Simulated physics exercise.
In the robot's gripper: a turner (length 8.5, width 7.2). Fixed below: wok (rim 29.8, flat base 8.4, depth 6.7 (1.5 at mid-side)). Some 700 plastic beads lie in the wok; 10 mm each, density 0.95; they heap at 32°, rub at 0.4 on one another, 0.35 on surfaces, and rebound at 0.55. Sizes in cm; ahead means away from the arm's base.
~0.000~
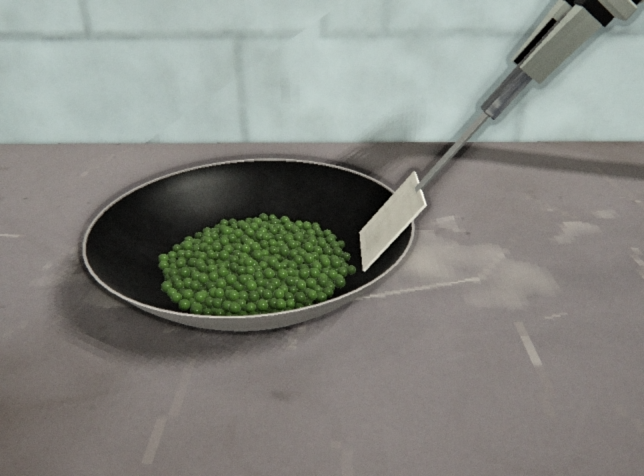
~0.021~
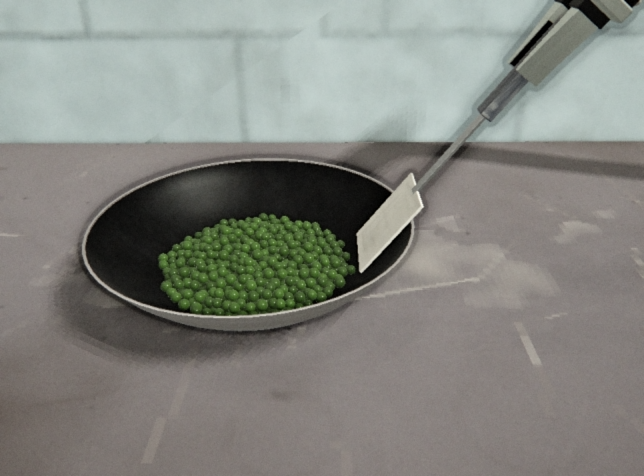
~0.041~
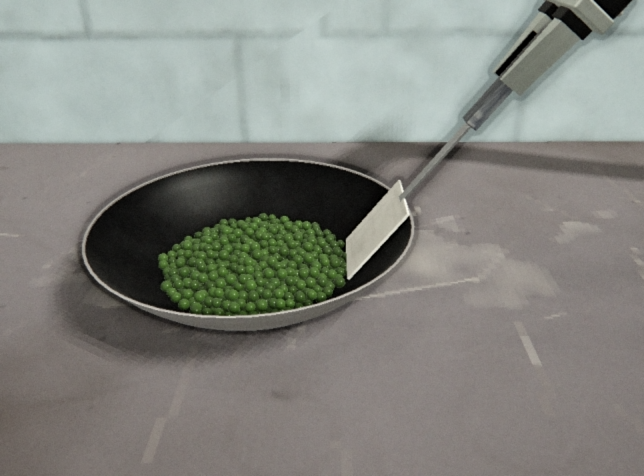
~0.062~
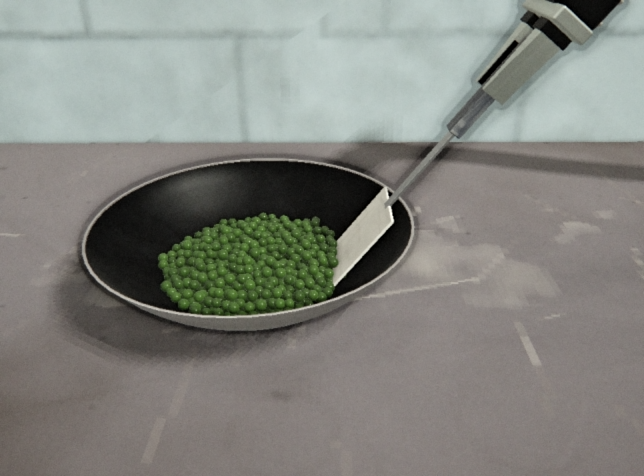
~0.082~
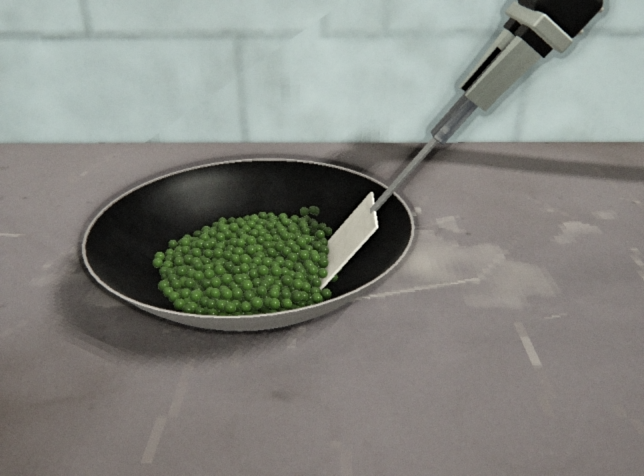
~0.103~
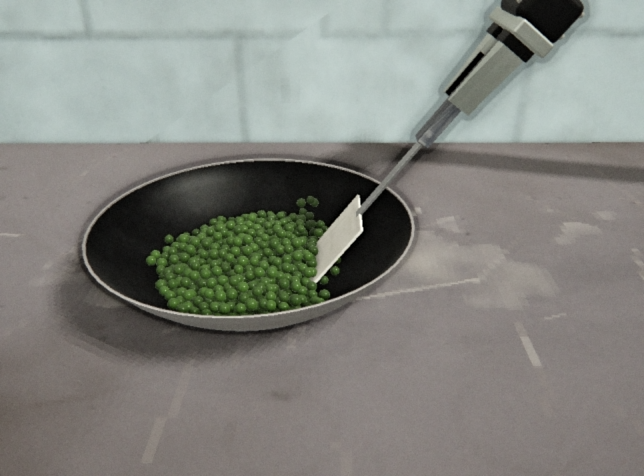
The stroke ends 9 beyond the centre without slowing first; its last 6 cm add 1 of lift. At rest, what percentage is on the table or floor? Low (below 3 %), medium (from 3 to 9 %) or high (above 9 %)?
Answer: Medium; from 3 to 9 % of the plastic beads finish on the table or floor.
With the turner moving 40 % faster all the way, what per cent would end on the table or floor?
In that case some 15 per cent.
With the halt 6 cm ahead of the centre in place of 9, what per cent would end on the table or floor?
It would be near 0 per cent.
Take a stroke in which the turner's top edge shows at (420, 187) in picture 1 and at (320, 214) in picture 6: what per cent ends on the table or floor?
Some 25 per cent.
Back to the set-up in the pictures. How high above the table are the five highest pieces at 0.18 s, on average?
Some 5 cm.
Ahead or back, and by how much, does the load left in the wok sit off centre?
About 4.5 cm ahead.
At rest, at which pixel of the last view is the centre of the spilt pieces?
Near (38, 269).
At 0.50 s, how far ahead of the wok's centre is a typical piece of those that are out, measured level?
Roughly 18 cm.
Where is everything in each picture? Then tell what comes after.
Turner top edge at (420, 187), sloping 53°; upper third of the load around (257, 256), from x 165 to 350, top at y 220; 704 in the wok, in the first frame.
Turner top edge at (417, 189), sloping 53°; upper third of the load around (256, 256), from x 165 to 350, top at y 220, in the second frame.
Turner top edge at (404, 196), sloping 53°; upper third of the load around (256, 256), from x 165 to 350, top at y 220, in the third frame.
Turner top edge at (389, 203), sloping 53°; upper third of the load around (259, 255), from x 165 to 340, top at y 215, in the fourth frame.
Turner top edge at (374, 208), sloping 53°; upper third of the load around (257, 253), from x 160 to 340, top at y 210, in the fifth frame.
Turner top edge at (360, 212), sloping 53°; upper third of the load around (250, 252), from x 150 to 335, top at y 200; 704 in the wok, in the sixth frame.
After 0.18 s, sloping 53°, highest piece 5 above the table; 704 in the wok.
After 0.26 s, sloping 53°, highest piece 6 above the table; 704 in the wok.
After 0.50 s, sloping 53°, highest piece 8 above the table; 667 in the wok, 30 on the table or floor, 7 on the blade or in flight.
After 1.55 s, sloping 53°, highest piece 7 above the table; 666 in the wok, 38 on the table or floor.
At rest, 666 in the wok, 38 on the table or floor. That is 5 % on the table or floor.
